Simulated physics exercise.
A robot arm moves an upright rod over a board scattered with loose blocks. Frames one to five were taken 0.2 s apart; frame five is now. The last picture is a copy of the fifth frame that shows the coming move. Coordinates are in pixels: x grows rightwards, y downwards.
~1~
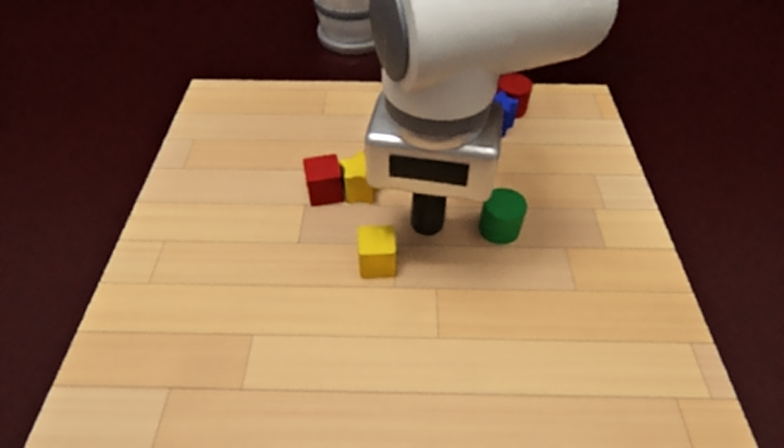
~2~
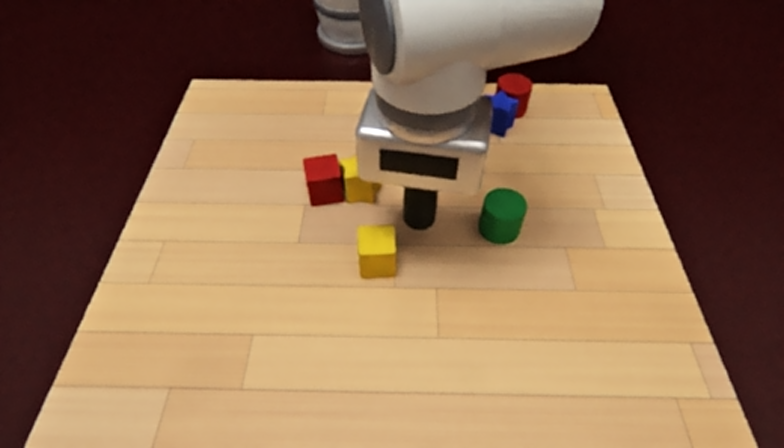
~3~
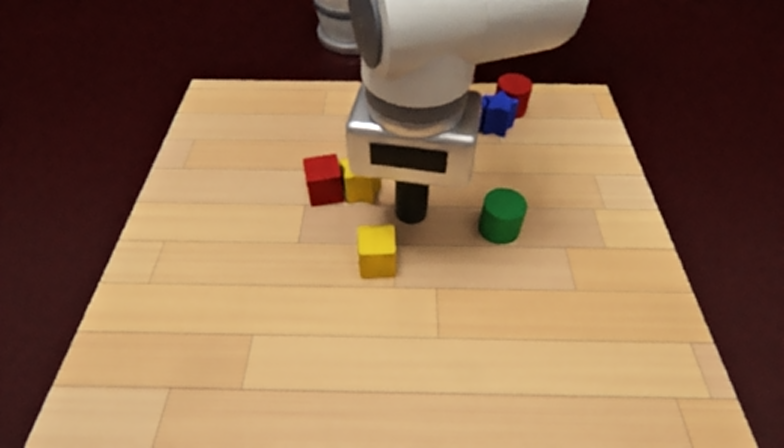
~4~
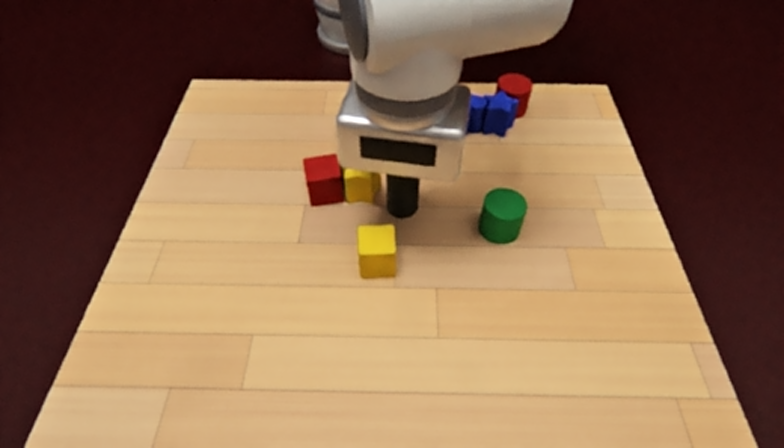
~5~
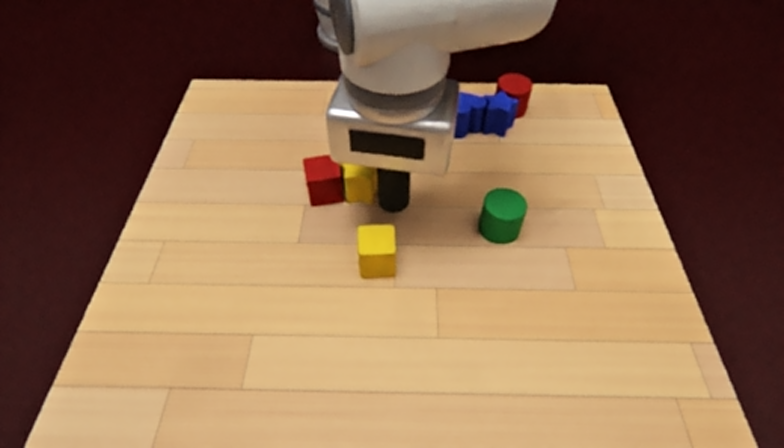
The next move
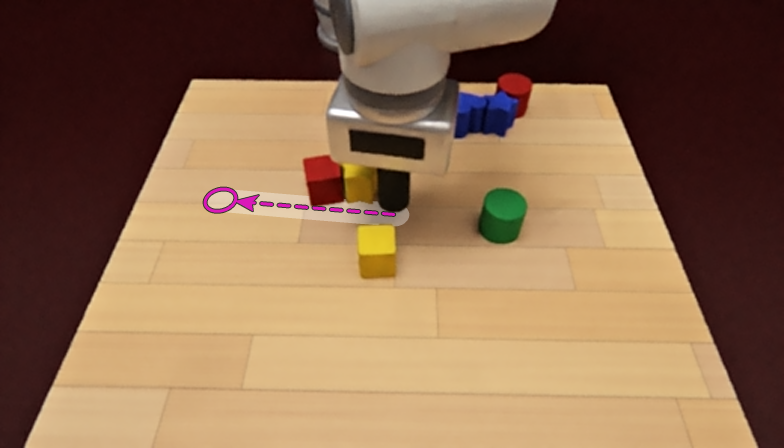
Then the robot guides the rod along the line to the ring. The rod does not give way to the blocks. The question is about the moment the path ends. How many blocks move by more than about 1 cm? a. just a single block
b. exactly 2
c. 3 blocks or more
I'll go with a - just a single block.
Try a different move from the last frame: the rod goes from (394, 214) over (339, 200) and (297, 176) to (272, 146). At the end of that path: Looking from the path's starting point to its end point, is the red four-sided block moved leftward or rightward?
Side: Left.
Path on the board, from (394, 214) directly to (221, 200).
What follows on the original path. One third of the way, rod at (333, 196); red four-sided block at (319, 163); yellow star-shaped block at (356, 162).
Two thirds of the way, rod at (274, 191); red four-sided block at (310, 158), turned 15° clockwise; yellow star-shaped block at (356, 162).
At the end, rod at (215, 186); red four-sided block at (310, 158), turned 15° clockwise; yellow star-shaped block at (356, 162); yellow four-sided block in place.
